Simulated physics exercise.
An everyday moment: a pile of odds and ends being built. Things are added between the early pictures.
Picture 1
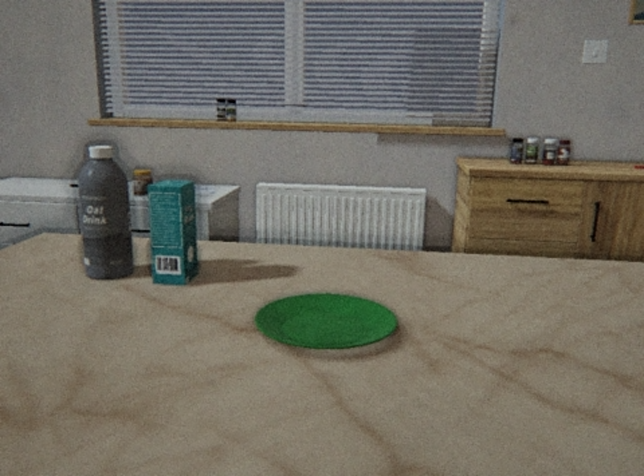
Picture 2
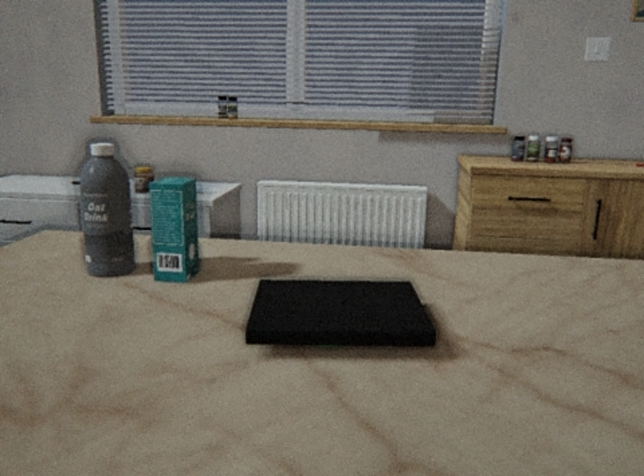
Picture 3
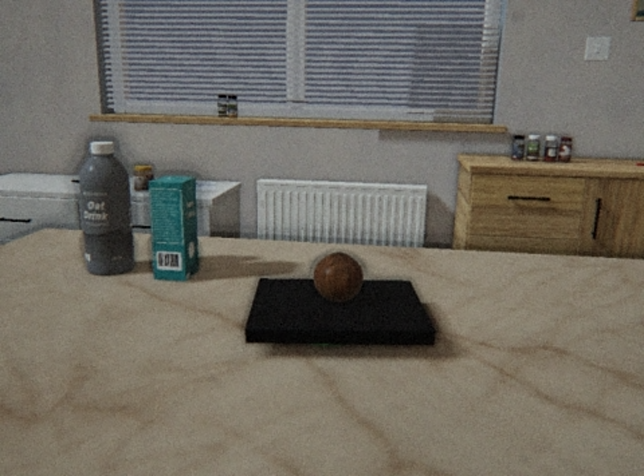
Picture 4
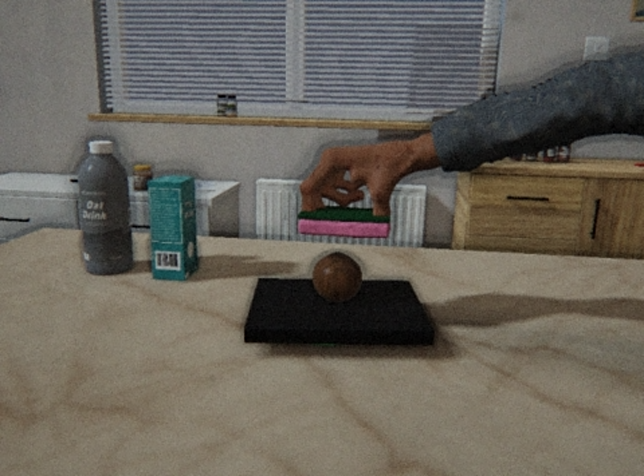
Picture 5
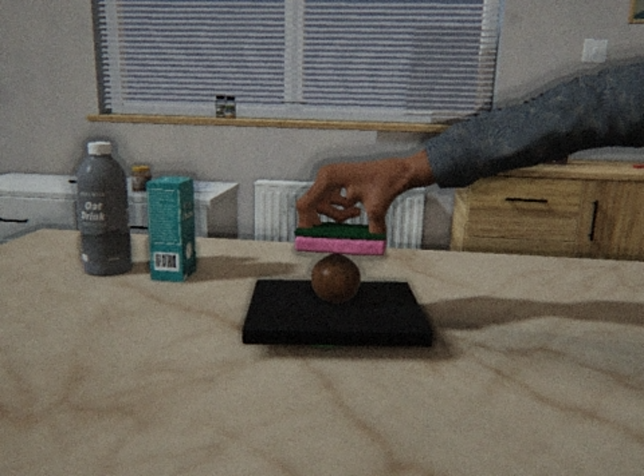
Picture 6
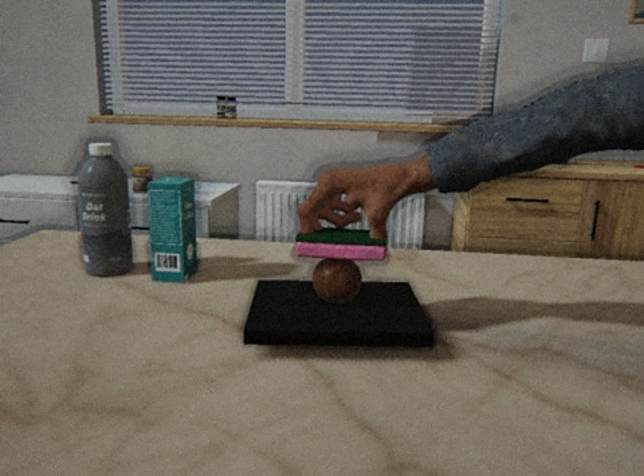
On a marbled kitchen table beside a grey bottle and turquoise carton, a green plate gives way to a black board, then a brown ball appears on it, and a hand lowers a pink and green sponge onto the ball.
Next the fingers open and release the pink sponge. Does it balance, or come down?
As it turns out, it loses its balance.
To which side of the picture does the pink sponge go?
It goes to the right.
Then, 0.30 s on from there, pink sponge turned 34° from how it was put near (353, 248).
Then, 0.40 s on from there, pink sponge turned 45° from how it was put near (371, 264).
Then, 0.50 s on from there, pink sponge turned 49° from how it was put near (374, 267).
In the end, toppled in the pile, pink sponge; the other 5 unmoved. At the end, from the last picture's camera, pink sponge near (374, 267). The pile comes apart.
